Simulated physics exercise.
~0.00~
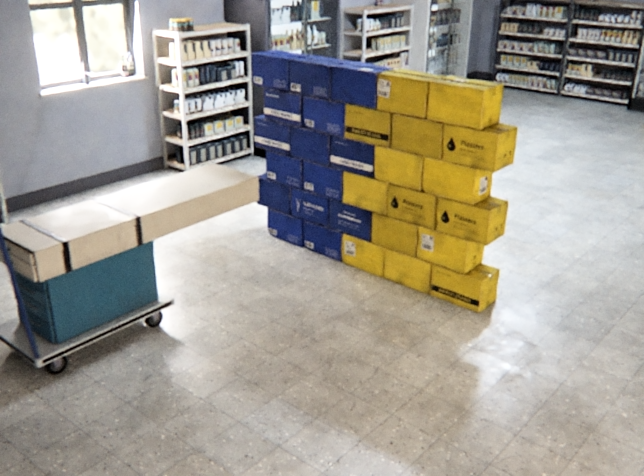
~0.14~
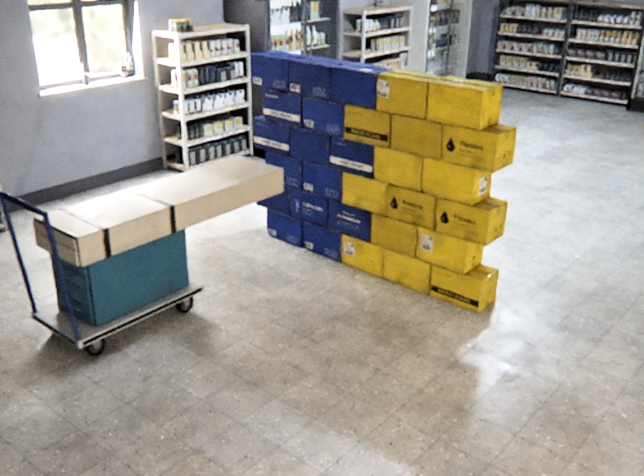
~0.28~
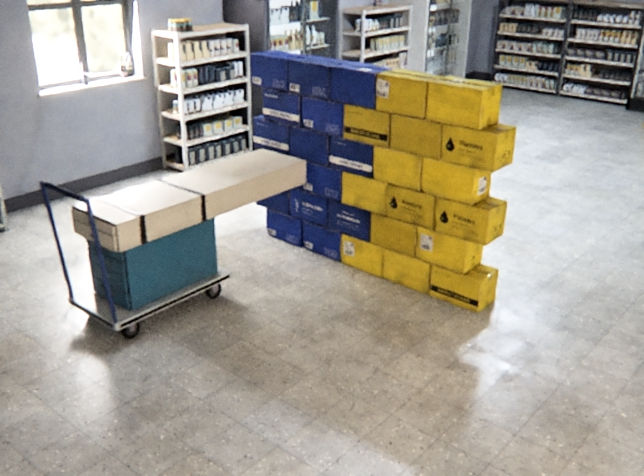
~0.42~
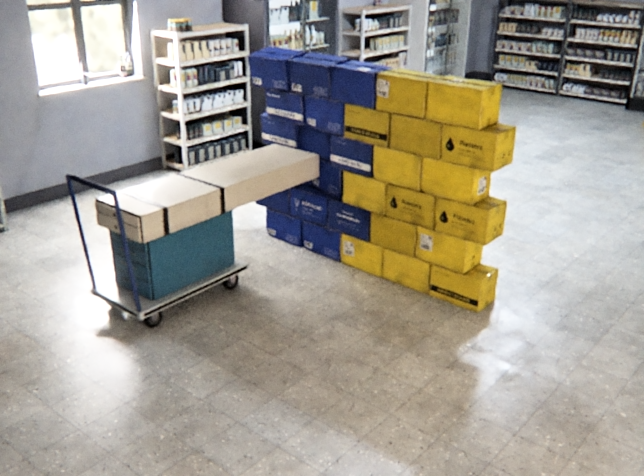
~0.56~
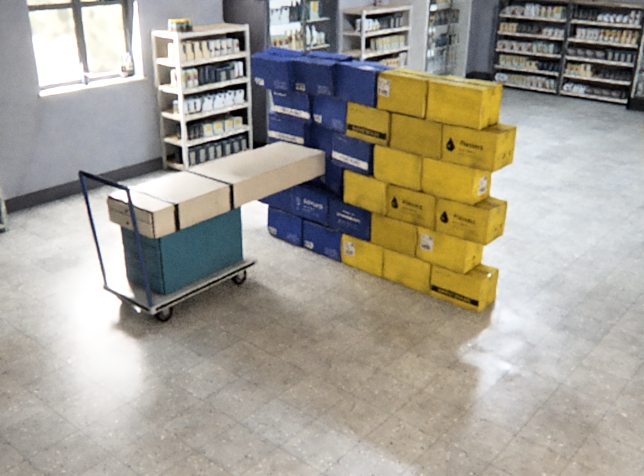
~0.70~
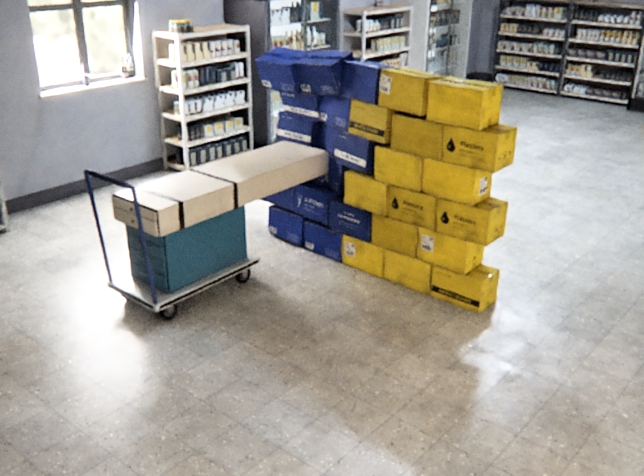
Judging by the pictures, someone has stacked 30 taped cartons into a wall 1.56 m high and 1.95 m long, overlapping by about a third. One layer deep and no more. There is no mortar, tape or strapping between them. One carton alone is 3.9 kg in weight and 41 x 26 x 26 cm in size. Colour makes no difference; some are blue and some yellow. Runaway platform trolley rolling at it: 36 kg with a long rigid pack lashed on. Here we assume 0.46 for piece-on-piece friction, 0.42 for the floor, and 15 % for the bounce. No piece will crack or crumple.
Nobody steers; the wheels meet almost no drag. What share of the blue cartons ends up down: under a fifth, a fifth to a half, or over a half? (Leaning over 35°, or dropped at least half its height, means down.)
Over a half.
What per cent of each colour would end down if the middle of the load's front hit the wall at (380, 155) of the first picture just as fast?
You'd end up with yellow at 30 and blue at 30 percent down.
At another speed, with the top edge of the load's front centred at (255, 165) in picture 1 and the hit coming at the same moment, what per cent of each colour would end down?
You'd end up with yellow at 0 per cent down and blue at 0 per cent.
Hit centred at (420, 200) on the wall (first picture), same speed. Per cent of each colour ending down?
For yellow it's 70 per cent, for blue 10 per cent.
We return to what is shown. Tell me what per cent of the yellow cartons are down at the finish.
The yellow group finishes with 10% down.
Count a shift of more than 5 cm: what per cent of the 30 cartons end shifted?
The shifted ones make up 45 per cent.
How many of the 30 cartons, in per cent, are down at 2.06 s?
By then 45 %.
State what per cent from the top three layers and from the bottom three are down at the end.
I'd put the top at 70 per cent and the bottom at 20 per cent.
Around 0.94 s, load 30 cm past the wall's line, still rolling; 5 of the 15 blue cartons down (5 of 30 in all colours); top blue carton tipped 42°.
Around 1.22 s, load 33 cm past the wall's line, still rolling; 6 of the 15 blue cartons down (6 of 30 in all colours); top blue carton tipped 52°, 50 cm lower.
Around 1.56 s, load 34 cm past the wall's line, still rolling; 11 of the 15 blue cartons down (13 of 30 in all colours); top blue carton tipped 72°, 1.04 m lower.
Around 2.06 s, load 34 cm past the wall's line, stopped; 11 of the 15 blue cartons down (13 of 30 in all colours); top blue carton on its side.
Finally (3.0 s), load 34 cm past the wall's line, stopped; 11 of the 15 blue cartons down (13 of 30 in all colours); top blue carton on its side; top yellow carton unmoved. That is 73 per cent. Seen by the last camera, middles, top blue carton near (378, 208), top yellow carton near (464, 103).
